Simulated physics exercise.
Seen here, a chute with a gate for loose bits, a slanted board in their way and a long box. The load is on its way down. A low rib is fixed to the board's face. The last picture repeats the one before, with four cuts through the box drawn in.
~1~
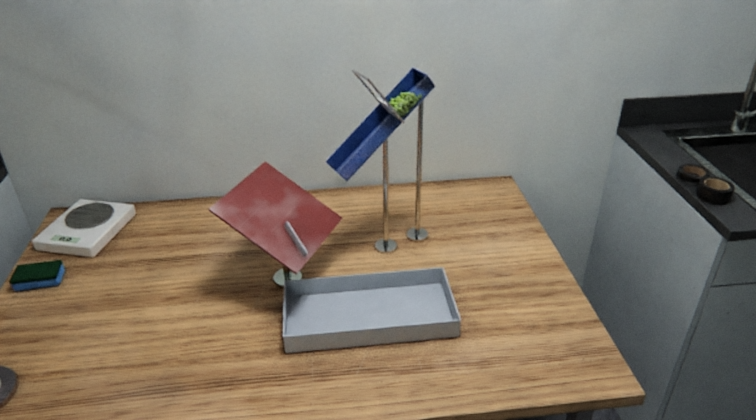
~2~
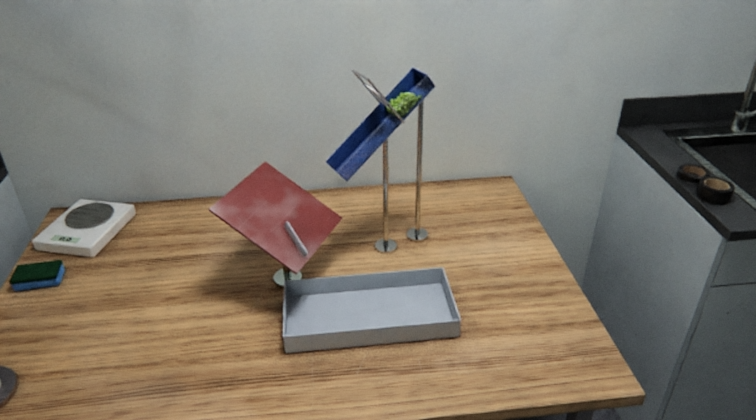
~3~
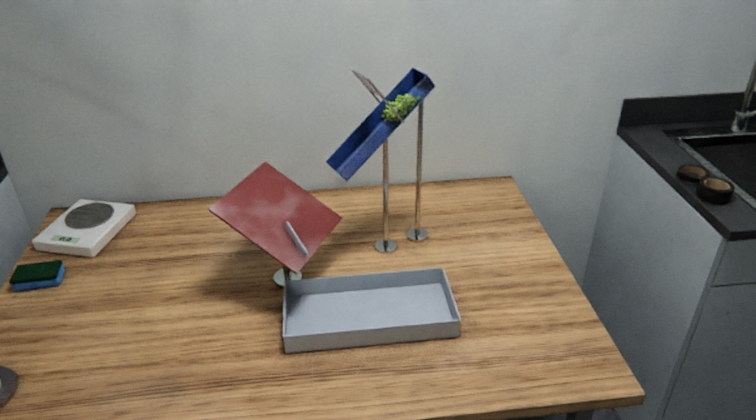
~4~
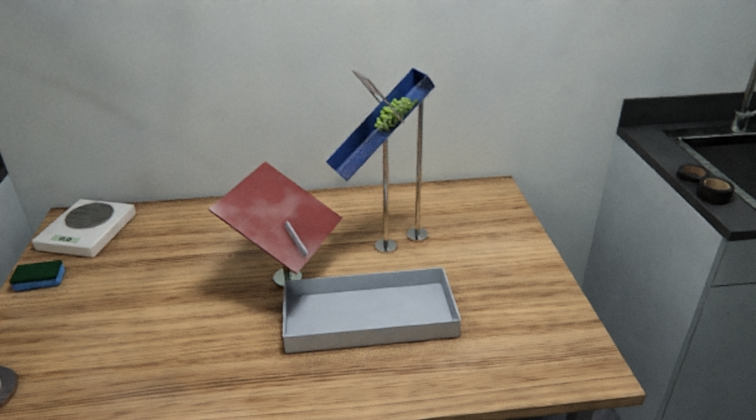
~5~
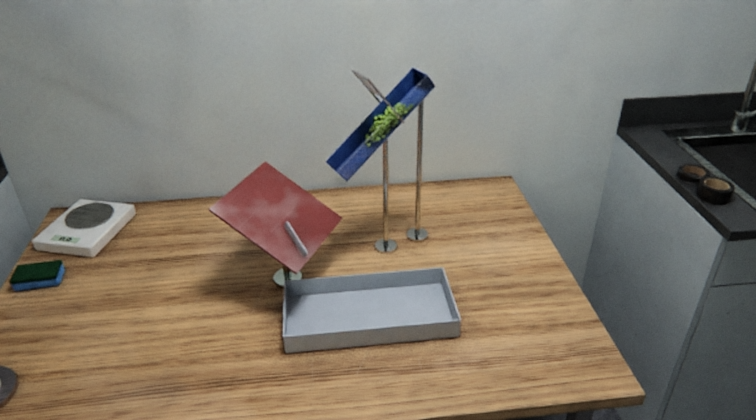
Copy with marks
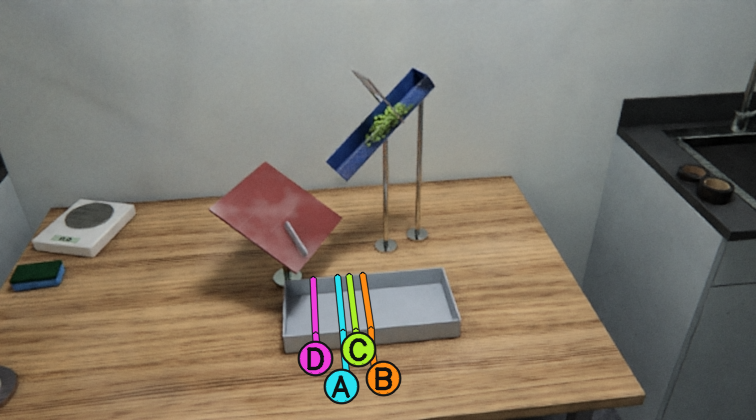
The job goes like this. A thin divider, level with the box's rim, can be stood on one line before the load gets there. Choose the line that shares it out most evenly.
Take A.
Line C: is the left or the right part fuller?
Left.
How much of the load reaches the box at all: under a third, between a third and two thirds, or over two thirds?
It is over two thirds.
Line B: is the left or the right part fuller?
The left side.
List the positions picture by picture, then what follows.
The first picture shows load behind the gate near (402, 104), dried peas; lip of the chute near (341, 176), sloping fairly steeply.
The second picture shows middle of the board near (280, 214), tilted fairly steeply; middle of its low edge near (322, 244); of its high edge near (239, 183).
The third picture shows front corners of the box near (284, 336) and (460, 320), empty; front of the load near (383, 116).
The fourth picture shows middle of the load near (391, 115); its front near (381, 129), close to a quarter of the way to the lip; rib from (287, 221) to (307, 252).
The fifth picture shows middle of the load near (387, 119); its front near (369, 145), close to half of the way to the lip.
On the marked copy, line A crosses the front rim at (342, 331); line B crosses the front rim at (370, 328); line C crosses the front rim at (355, 330); line D crosses the front rim at (315, 333).
With A, of what is caught, close to two thirds on the left of the divider, close to a third on the right.
With B, of what is caught, all but a few on the left of the divider, only a few on the right.
With C, of what is caught, all but a few on the left of the divider, a small share on the right.
With D, of what is caught, only a few on the left of the divider, all but a few on the right.
